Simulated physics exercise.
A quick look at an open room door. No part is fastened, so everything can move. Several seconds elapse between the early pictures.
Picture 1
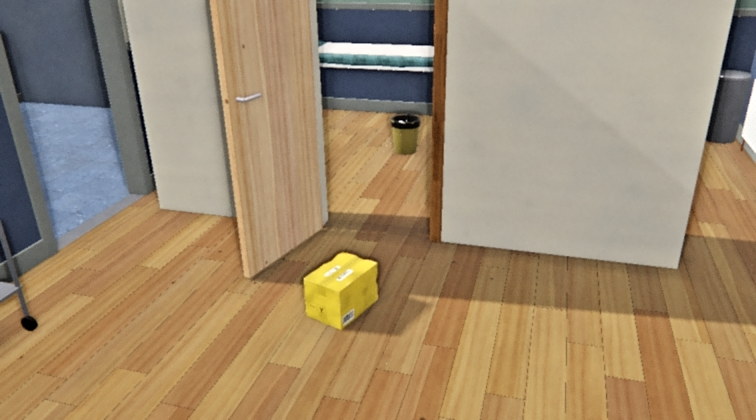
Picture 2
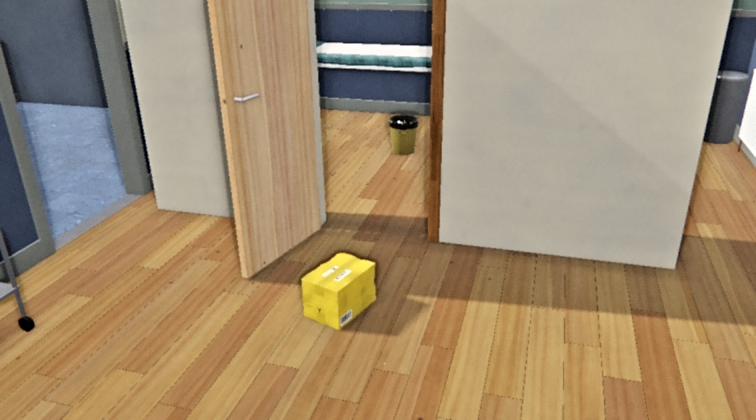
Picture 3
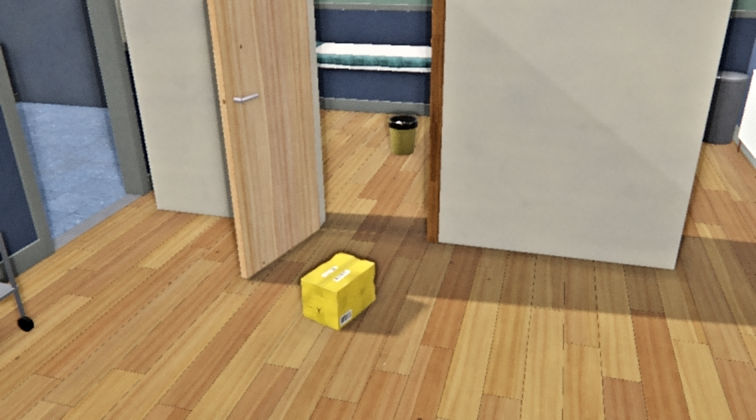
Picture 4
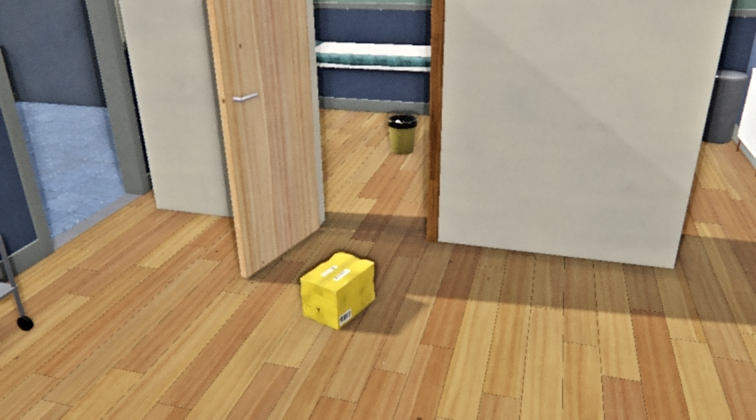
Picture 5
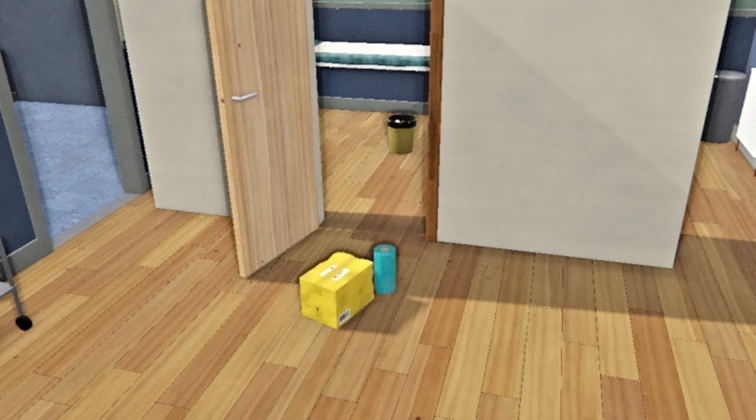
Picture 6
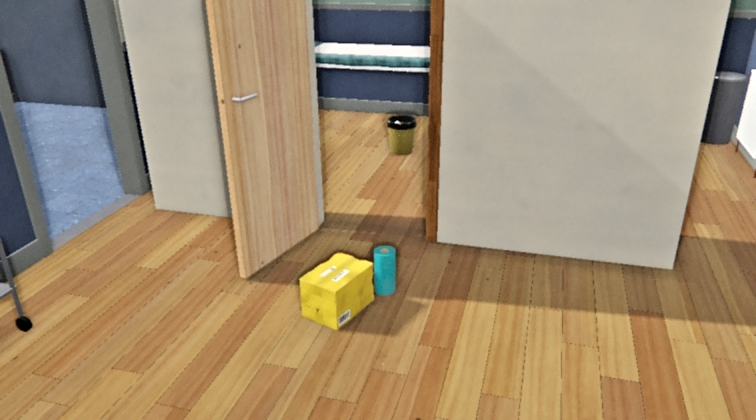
In a room, a yellow parcel sits by an open door before a turquoise roll appears beside it.
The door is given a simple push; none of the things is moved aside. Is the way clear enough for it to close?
My guess is the door will end up fully home.
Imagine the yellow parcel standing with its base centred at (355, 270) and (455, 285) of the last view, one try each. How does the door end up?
Try 1 - gets caught; try 2 - swings fully home.
Then, 0.70 s past the last view, open by 87°.
Then, 1.20 s past the last view, open by 62°.
Then, 1.70 s past the last view, open by 35°.
Then, 2.10 s past the last view, open by 13°.
Finally, open by 0°; both still in place. Final places as the last picture's camera would see them, turquoise roll near (385, 271).
